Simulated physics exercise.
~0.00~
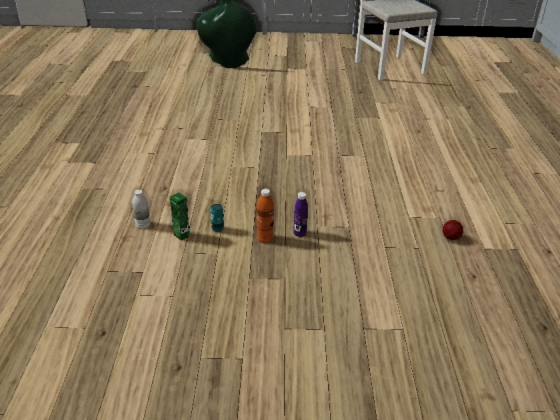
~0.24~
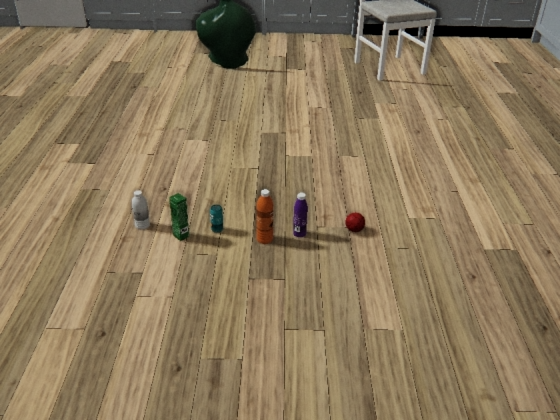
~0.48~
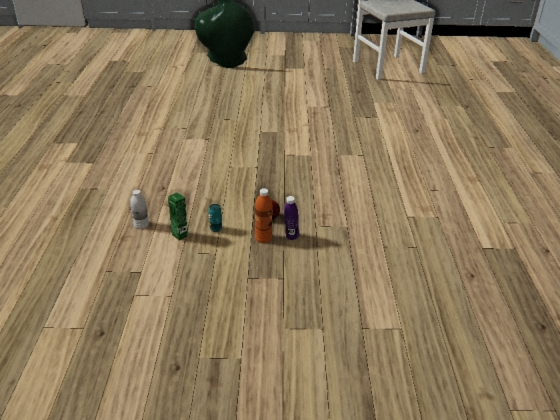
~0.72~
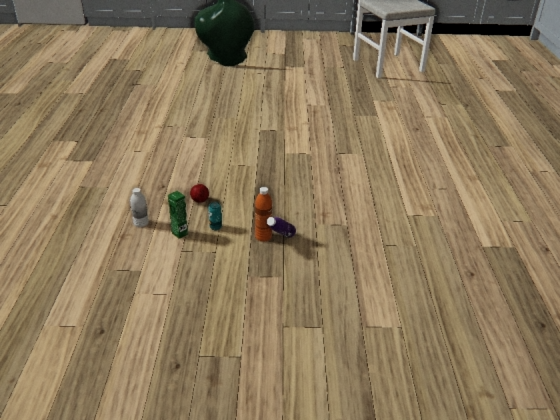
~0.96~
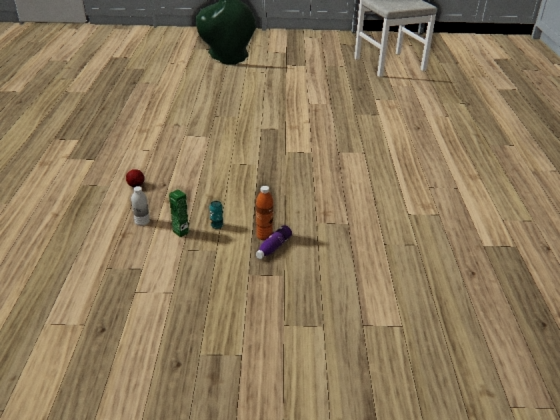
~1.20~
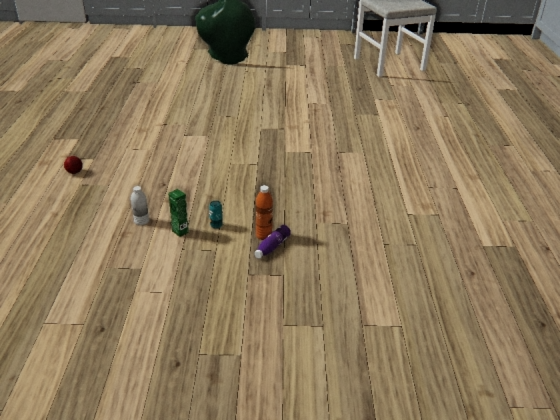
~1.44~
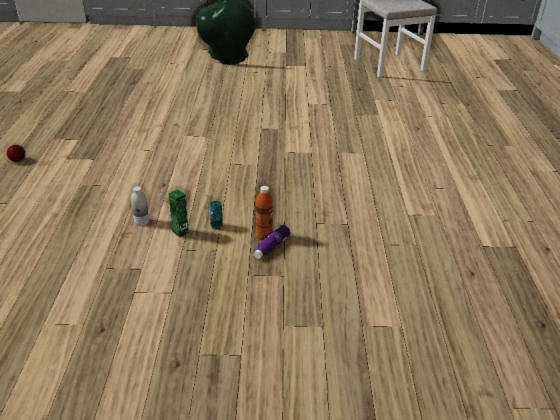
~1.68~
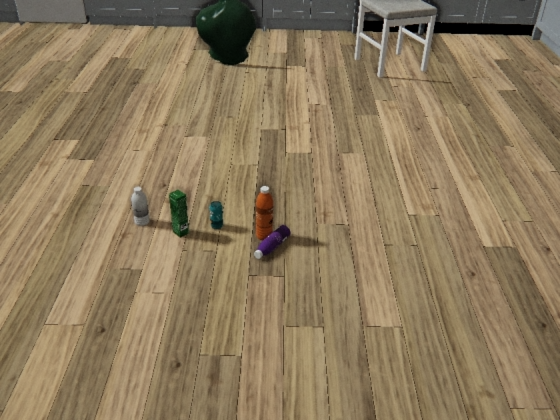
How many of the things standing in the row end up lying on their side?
One of them ends up on its side, the purple bottle. The orange bottle, turquoise can, green carton and white bottle stay upright.
